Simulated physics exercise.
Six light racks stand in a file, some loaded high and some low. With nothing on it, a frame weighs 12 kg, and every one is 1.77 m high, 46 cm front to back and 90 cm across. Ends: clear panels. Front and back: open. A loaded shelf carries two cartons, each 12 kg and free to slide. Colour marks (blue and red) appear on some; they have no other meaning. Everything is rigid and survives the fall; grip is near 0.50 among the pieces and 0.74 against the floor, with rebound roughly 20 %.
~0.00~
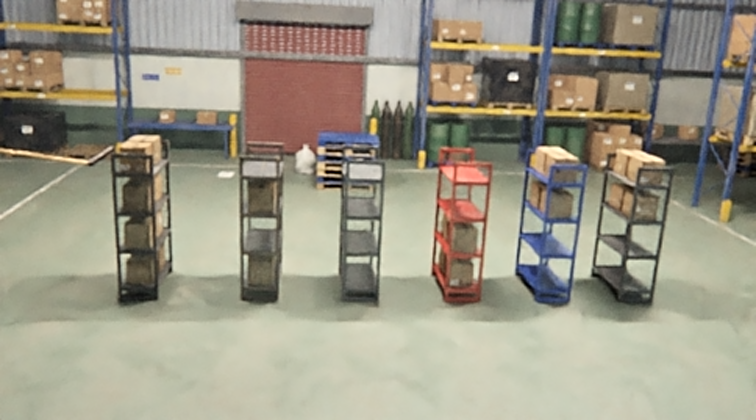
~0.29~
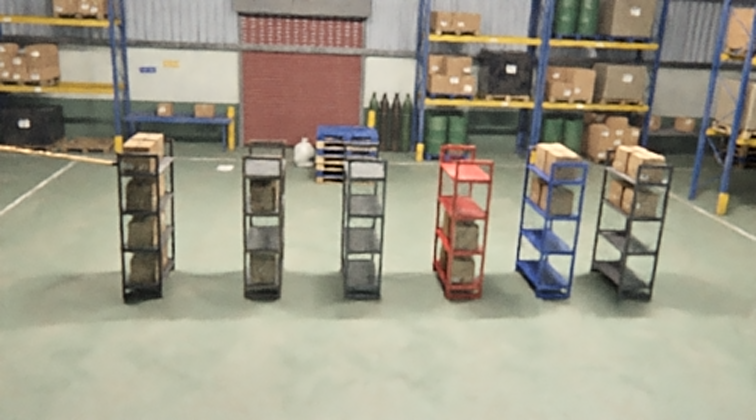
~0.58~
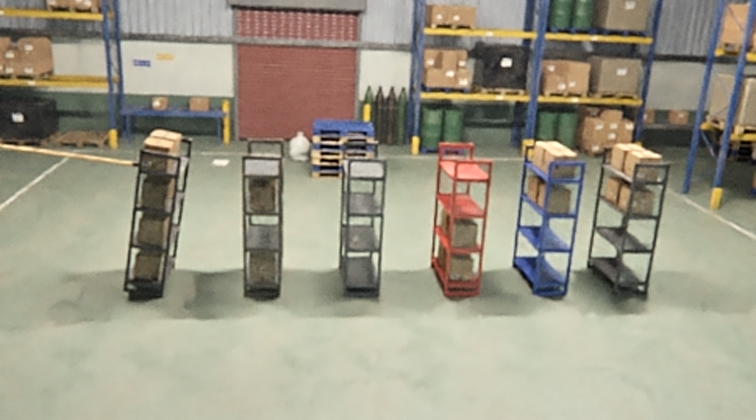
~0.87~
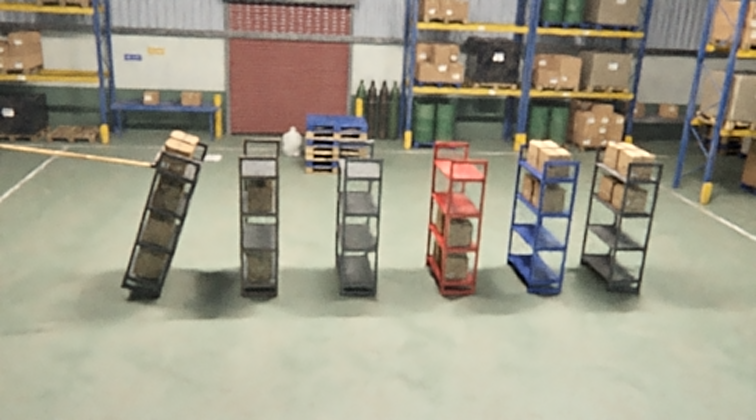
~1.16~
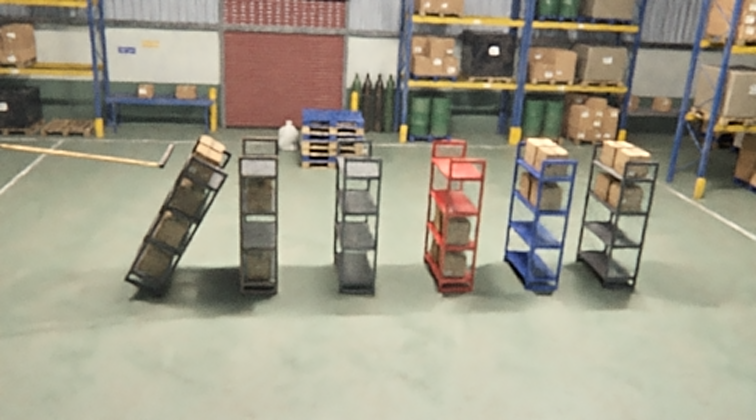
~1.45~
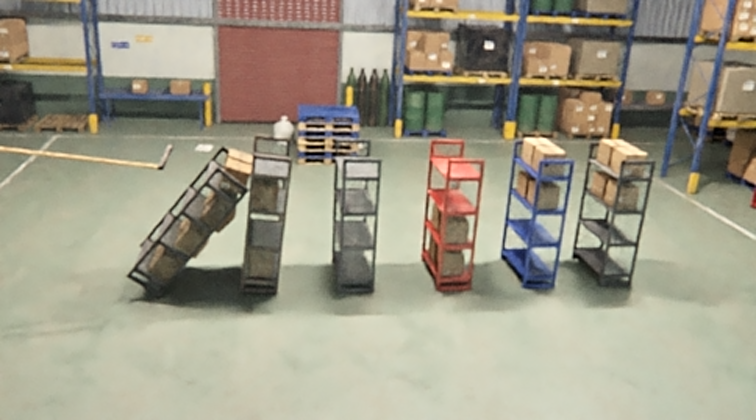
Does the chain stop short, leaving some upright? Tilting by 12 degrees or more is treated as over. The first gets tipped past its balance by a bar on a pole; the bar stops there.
Yes, some remain upright.
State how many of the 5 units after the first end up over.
2.
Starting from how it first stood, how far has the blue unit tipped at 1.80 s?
Around 0° from its start.
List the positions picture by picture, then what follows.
In the first picture (places mark the middle of the side facing us; the camera moves round a little), pole end (89, 164) 20 cm from the first unit; blue unit (561, 236); red unit (468, 234); the rest undisturbed.
The second picture shows pole end (113, 164) pushing; blue unit (561, 232).
The third picture shows pole end (134, 165) pushing; red unit (468, 230); the rest undisturbed.
The fourth picture shows pole end (152, 166) pushing; red unit (463, 229); the rest undisturbed.
The fifth picture shows pole end (161, 166) stopped; red unit (462, 228); the rest undisturbed.
The sixth picture shows pole end (160, 168) stopped; red unit (460, 227); blue unit (548, 226); steepest lean 6°, the unit at (266, 227); one has shifted.
After 1.56 s, 6 cartons spilt or dropped; none of the 5 other units over, 1 disturbed.
After 1.80 s, 6 cartons spilt or dropped; 1 of the 5 other units over.
After 2.22 s, 10 cartons spilt or dropped; 2 of the 5 other units over.
After 2.74 s, 12 cartons spilt or dropped; 2 of the 5 other units over; red unit leaning 10°.
At rest (3.9 s), 12 cartons spilt or dropped; 2 of the 5 other units over; red unit leaning 10°; blue unit unmoved. Three left standing. As the last picture would show them, middles, red unit near (462, 212), blue unit near (535, 213).
